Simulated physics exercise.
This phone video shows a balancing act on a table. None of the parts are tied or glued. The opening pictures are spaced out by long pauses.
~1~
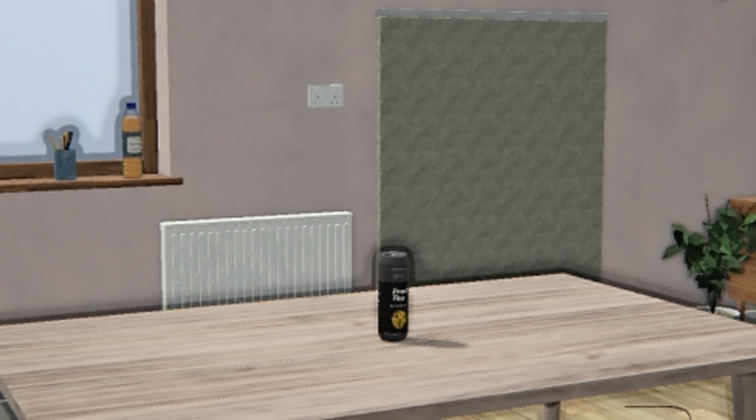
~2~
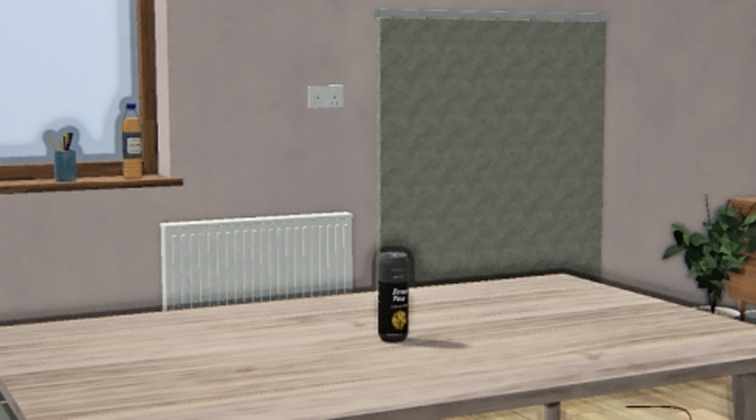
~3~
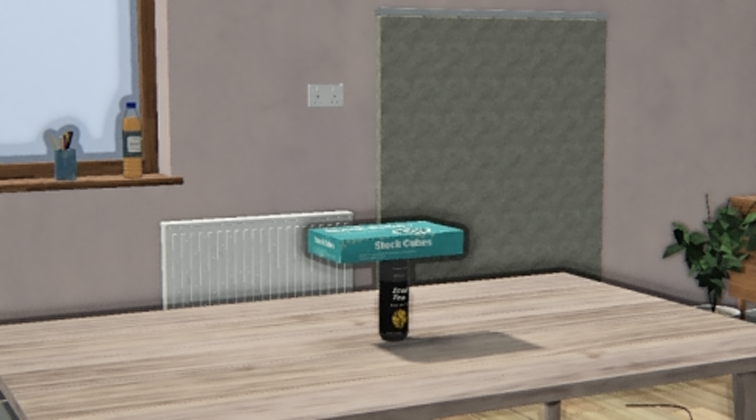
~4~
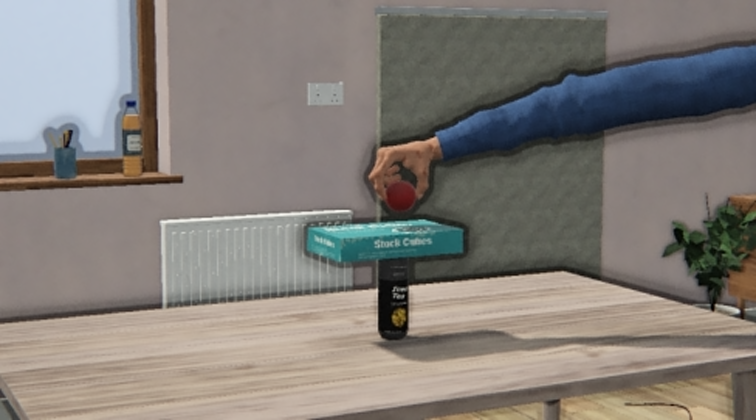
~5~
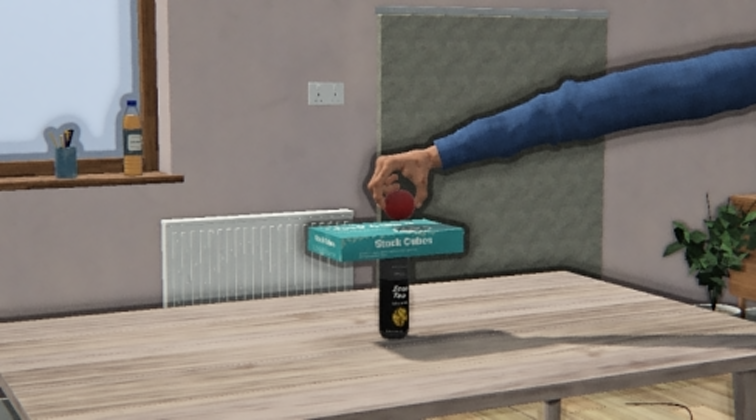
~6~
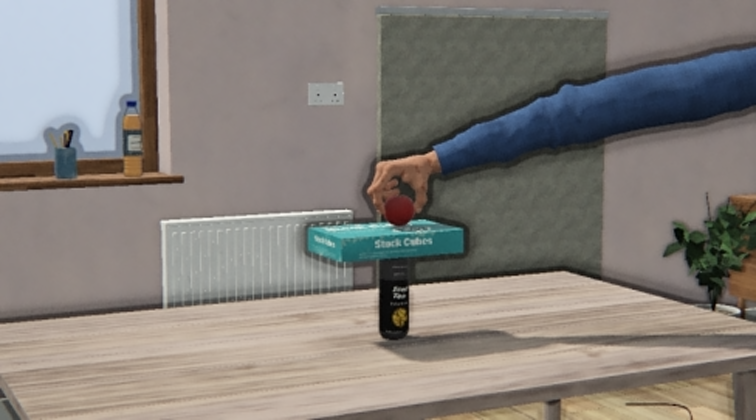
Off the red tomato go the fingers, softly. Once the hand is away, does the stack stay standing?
Yes.
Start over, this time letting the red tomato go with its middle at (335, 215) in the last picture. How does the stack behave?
Result: The stack tips over.
Then, 0.20 s after the last picture, nothing has stirred.
Then, 0.40 s after the last picture, red tomato resting near (399, 211).
At rest, all 3 in place. Seen from the same camera at the end, red tomato near (399, 211). The stack keeps its balance.
